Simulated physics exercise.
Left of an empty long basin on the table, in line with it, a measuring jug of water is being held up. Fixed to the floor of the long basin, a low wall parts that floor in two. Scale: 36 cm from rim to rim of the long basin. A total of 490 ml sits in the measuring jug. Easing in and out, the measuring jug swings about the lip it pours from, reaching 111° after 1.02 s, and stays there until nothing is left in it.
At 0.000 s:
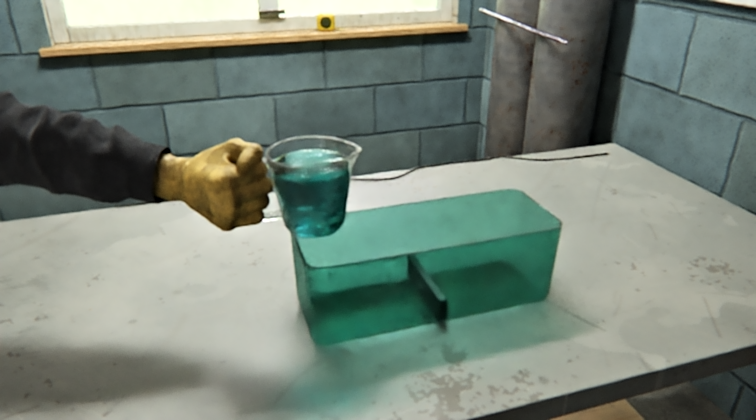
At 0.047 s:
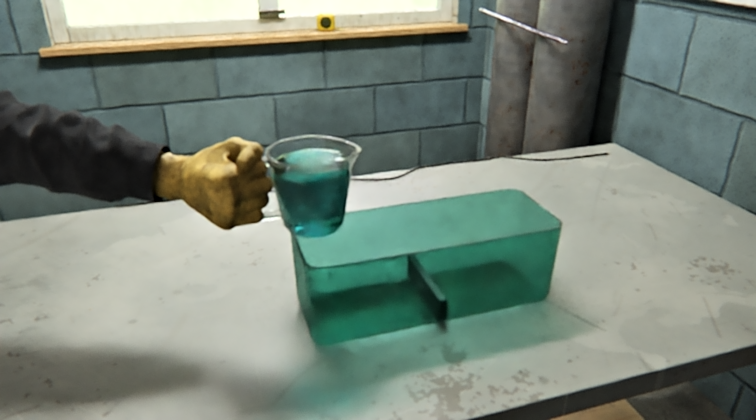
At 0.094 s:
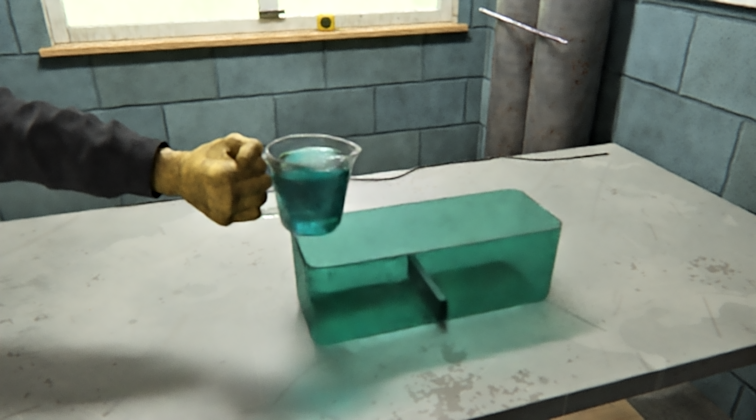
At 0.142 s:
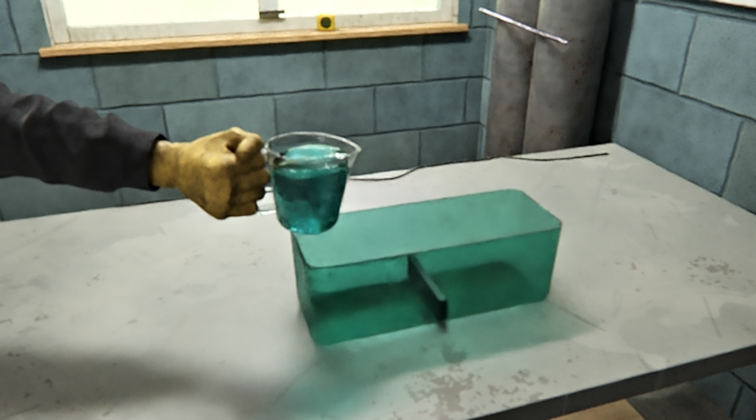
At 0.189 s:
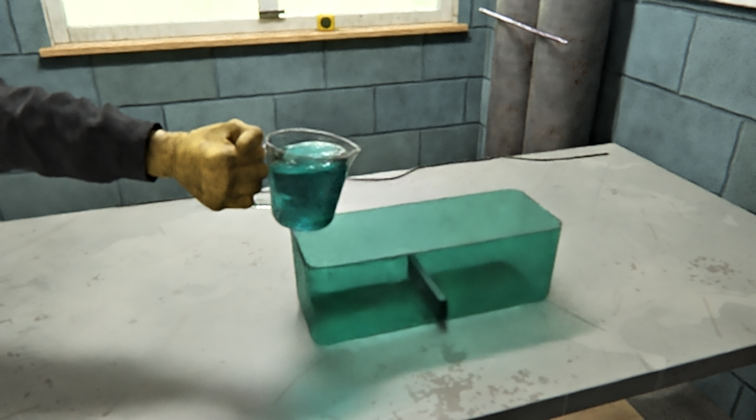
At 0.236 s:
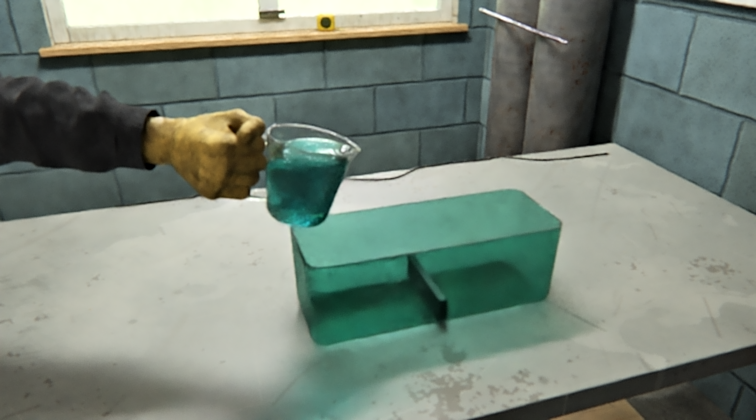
A gloved hand at the left holds a clear measuring jug of blue-green water above a long green basin with a low dividing wall, then gradually tilts the jug to the right, its pouring lip staying in place.
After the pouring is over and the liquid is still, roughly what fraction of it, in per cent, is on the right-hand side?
Roughly 74 out of 100 parts.
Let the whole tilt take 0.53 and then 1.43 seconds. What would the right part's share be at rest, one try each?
Near 70 in a hundred on the first go and near 65 in a hundred on the second.
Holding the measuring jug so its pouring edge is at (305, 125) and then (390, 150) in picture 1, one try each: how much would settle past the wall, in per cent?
10 in a hundred, followed by 90 in a hundred.
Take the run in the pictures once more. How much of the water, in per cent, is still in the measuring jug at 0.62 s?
Roughly 68 per cent.
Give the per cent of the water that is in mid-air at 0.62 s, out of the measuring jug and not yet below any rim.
About 26 per cent.
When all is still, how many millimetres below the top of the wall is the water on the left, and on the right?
Close to 28 mm left and close to 16 mm right.
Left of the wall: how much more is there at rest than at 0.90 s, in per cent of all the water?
Some 6 per cent.
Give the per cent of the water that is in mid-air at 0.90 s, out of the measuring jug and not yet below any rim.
Near 28 percent.
Then, 0.62 s in, the tilt is 74° and 69 per cent is still to pour, 6 is left of the wall and 0 right of it.
Then, 0.90 s in, the tilt is 107° and 9 per cent is still to pour, 19 is left of the wall and 44 right of it.
Then, 1.20 s in, the tilt is 111° and 0 per cent is still to pour, 24 is left of the wall and 74 right of it.
Then, 1.52 s in, the tilt is 111° and 0 per cent is still to pour, 24 is left of the wall and 74 right of it.
Finally, 24 per cent lies left of the wall, 74 right of it and 2 outside.
